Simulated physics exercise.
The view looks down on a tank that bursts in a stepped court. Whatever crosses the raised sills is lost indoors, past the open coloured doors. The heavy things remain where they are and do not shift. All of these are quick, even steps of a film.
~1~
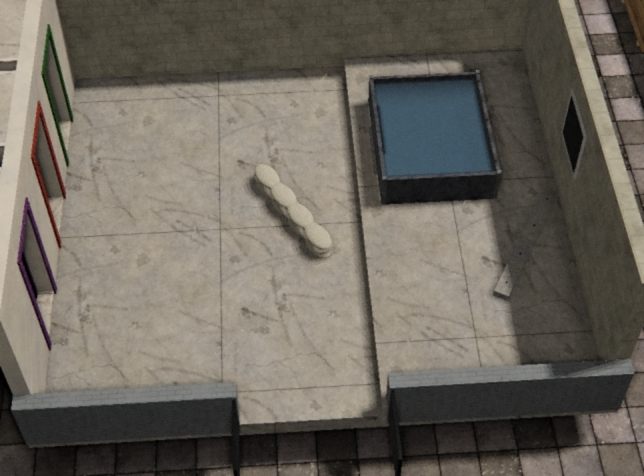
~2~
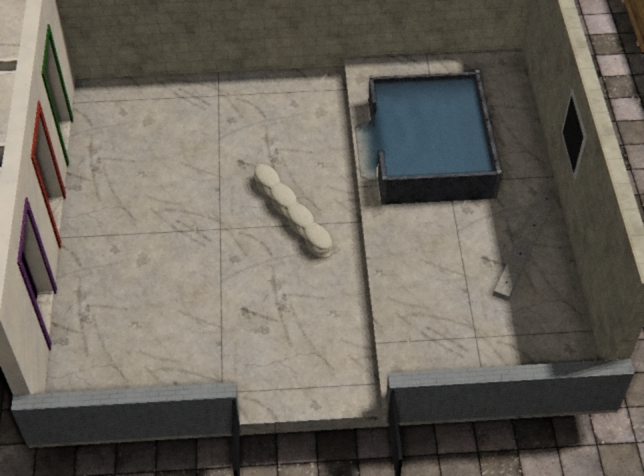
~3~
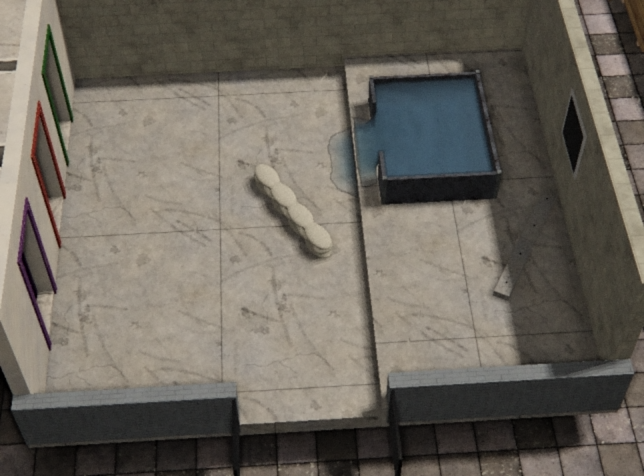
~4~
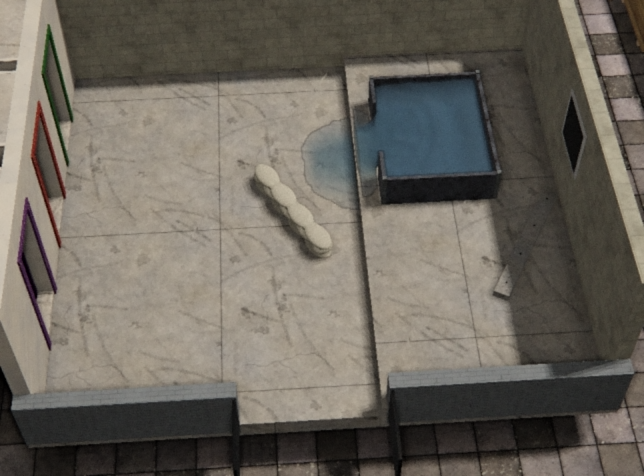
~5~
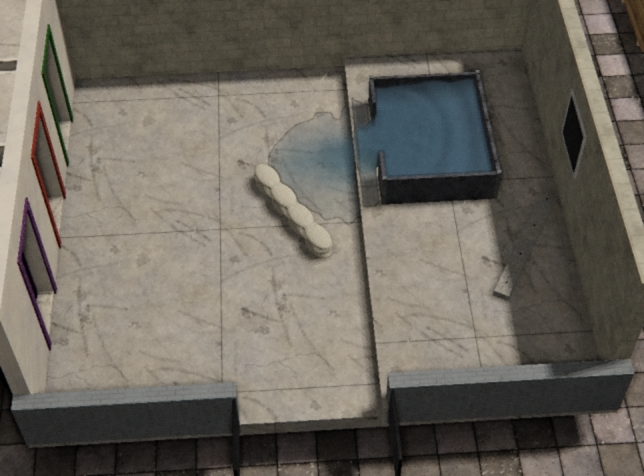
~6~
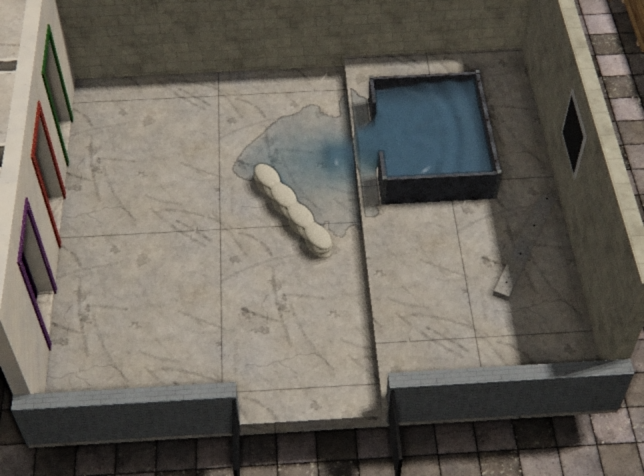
Water pours from a gap in the tank's left side and spreads around a pale barrier.
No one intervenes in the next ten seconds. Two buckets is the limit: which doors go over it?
The red door stays within two buckets; the green door lets in more than two buckets; the purple door stays within two buckets.
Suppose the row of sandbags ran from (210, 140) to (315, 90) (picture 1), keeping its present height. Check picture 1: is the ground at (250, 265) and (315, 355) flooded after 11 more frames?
I'd say waterlogged for the first, left untouched for the second.
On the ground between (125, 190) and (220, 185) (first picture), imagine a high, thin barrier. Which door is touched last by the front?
The door marked purple comes last.
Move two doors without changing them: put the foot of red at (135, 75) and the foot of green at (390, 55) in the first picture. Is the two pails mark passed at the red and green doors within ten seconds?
So the red door ends up above and the green door ends up below.
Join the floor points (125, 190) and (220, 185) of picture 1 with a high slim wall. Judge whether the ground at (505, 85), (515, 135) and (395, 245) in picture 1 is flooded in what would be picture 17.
Reading them off in sequence: Spared, spared, spared.
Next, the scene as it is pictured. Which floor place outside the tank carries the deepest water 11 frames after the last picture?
Around (284, 193).
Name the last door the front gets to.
It's the one in purple.
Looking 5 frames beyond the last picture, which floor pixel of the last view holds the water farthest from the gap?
Point: (120, 185) in the last picture's pixels.
A moment on, water covers 15 % of the floor; the red door not reached, the green door not reached, the purple door not reached.
Next, water covers 25 % of the floor; the red door not reached, the green door under two buckets in, the purple door not reached.
Then, water covers 35 % of the floor; the red door wet at the sill, nothing in, the green door over two buckets in, the purple door not reached.
Later, water covers 45 % of the floor; the red door under two buckets in, the green door far over two buckets in, the purple door wet at the sill, nothing in.
In the end, water covers 60 % of the floor; the red door under two buckets in, the green door far over two buckets in, the purple door wet at the sill, nothing in.
